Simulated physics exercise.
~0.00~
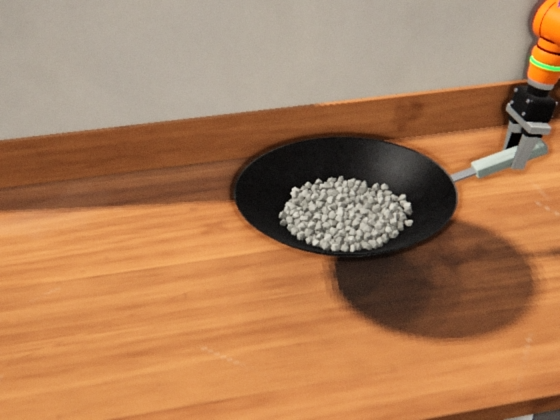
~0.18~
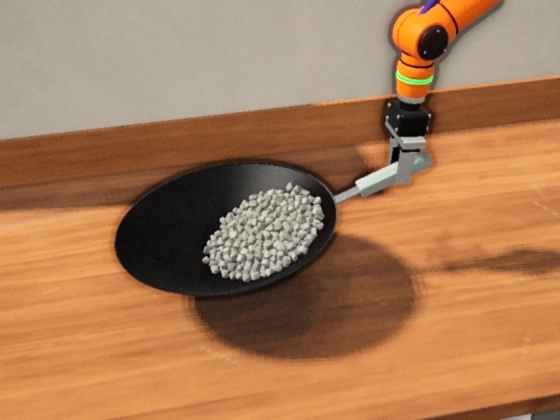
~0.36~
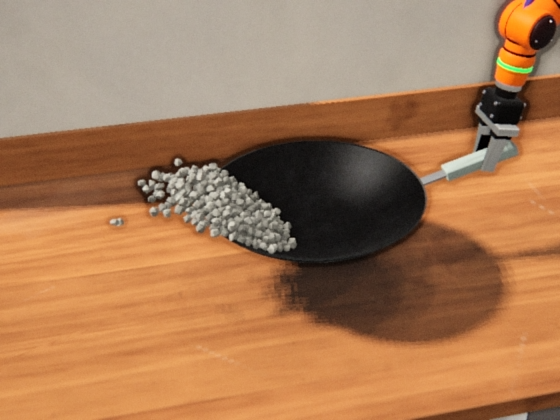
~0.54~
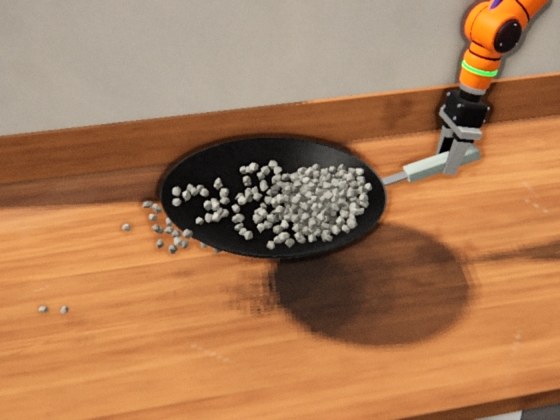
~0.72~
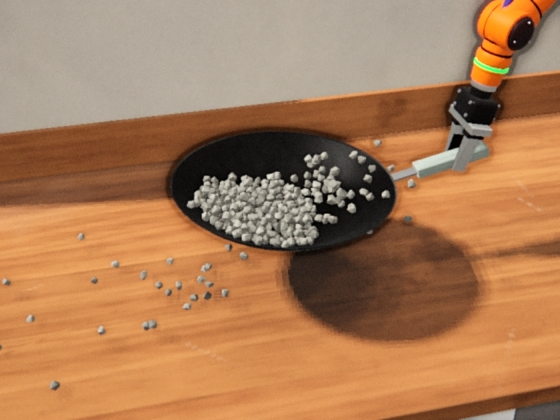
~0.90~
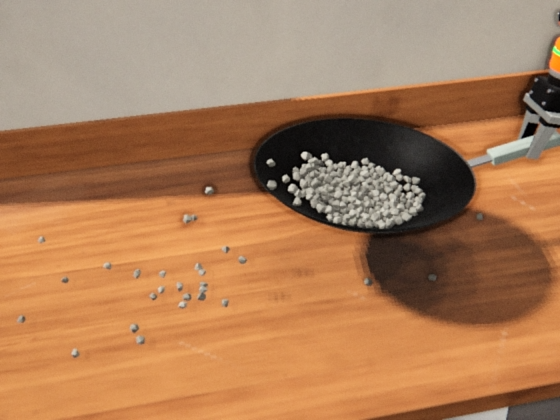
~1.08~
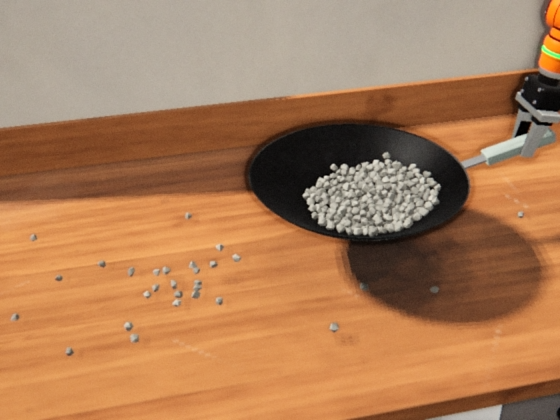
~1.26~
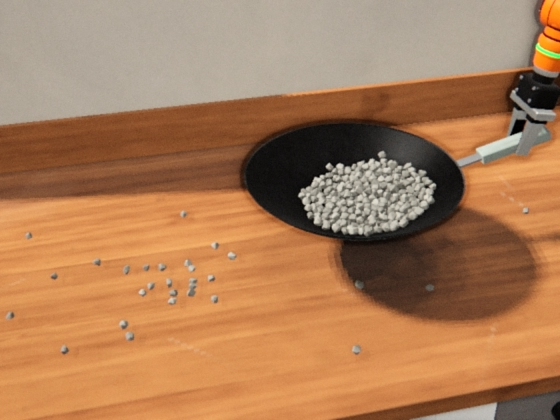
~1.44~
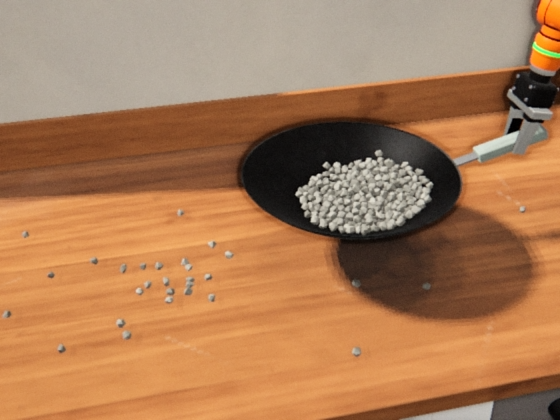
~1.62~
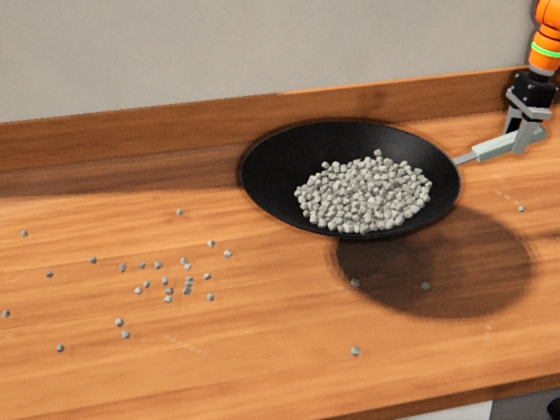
Orange robot arm jerking a black wok of grey pebbles back and forth, scattering some across the wooden counter before stopping.
